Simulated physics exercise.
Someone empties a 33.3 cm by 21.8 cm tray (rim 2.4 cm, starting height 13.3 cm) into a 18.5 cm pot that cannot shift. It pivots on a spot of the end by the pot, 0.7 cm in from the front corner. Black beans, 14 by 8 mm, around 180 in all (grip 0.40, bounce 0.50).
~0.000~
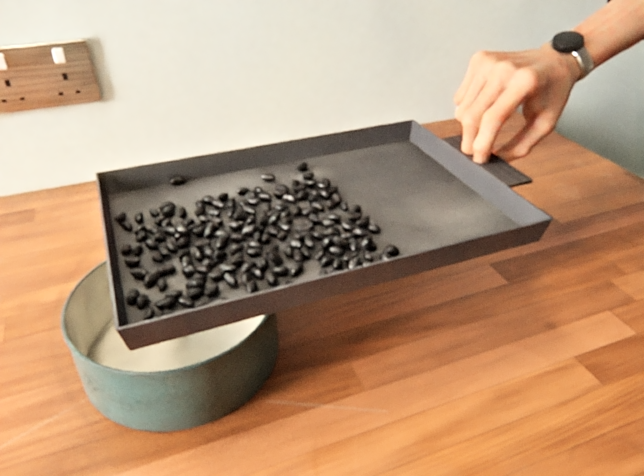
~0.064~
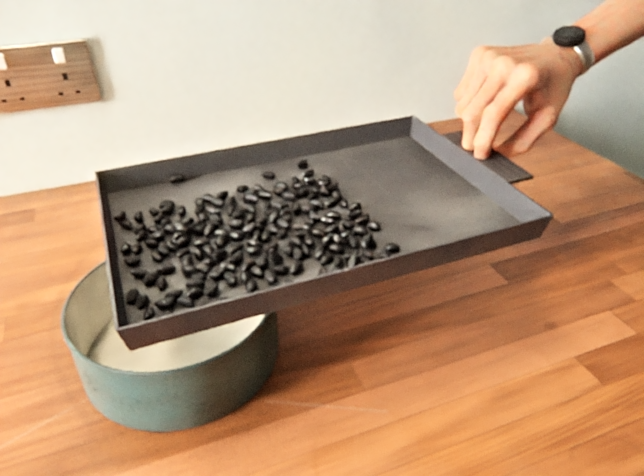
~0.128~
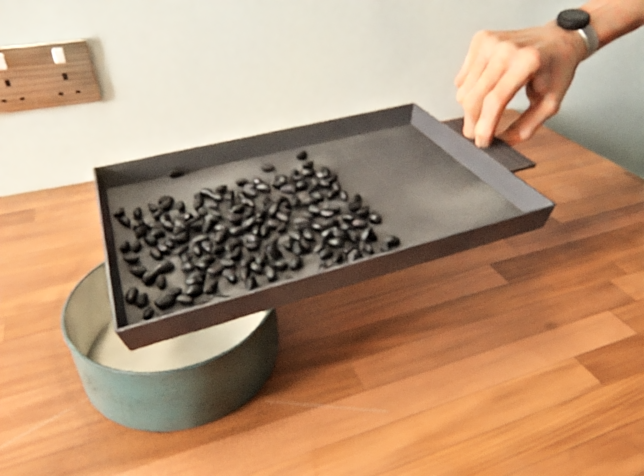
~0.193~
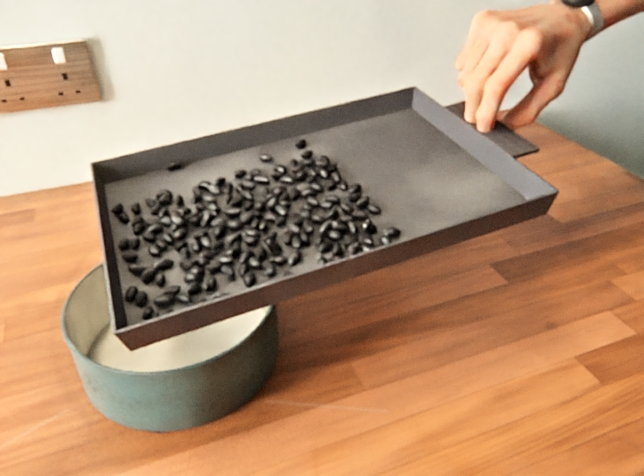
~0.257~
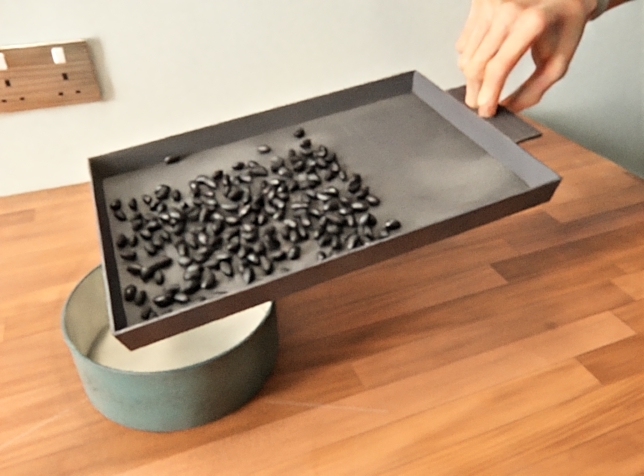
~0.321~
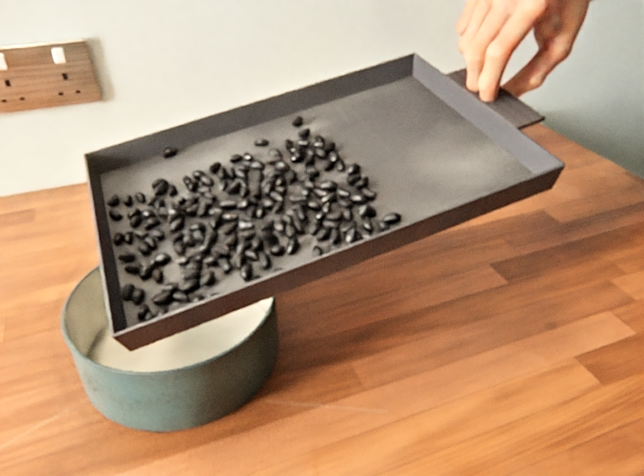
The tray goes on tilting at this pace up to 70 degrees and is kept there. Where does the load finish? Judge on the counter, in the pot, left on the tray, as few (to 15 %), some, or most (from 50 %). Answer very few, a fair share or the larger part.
On the counter: The larger part; in the pot: Very few; left on the tray: A fair share.
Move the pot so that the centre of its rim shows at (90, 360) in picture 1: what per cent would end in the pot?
Some 30 per cent.
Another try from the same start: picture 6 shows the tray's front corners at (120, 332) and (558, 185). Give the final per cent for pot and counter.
Pot 0, counter 40.
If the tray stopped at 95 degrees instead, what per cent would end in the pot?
Then about 0 per cent.
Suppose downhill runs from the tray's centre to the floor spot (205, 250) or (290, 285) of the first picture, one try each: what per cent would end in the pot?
Some 0 and 0 per cent.
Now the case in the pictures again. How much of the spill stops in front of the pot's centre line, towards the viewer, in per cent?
Some 100 per cent.
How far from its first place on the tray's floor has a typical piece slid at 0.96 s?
Roughly 4 cm.
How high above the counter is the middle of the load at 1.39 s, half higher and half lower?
About 22 cm.
After 0.96 s, tilt 39 degrees; the tray holds 100 %, the pot 0 %.
After 1.39 s, tilt 57 degrees; the tray holds 100 %, the pot 0 %.
After 1.89 s, tilt 70 degrees; the tray holds 65 %, the pot 0 %.
By 3.7 s all is still; counter 65 %, pot 0 %, tray 35 %.
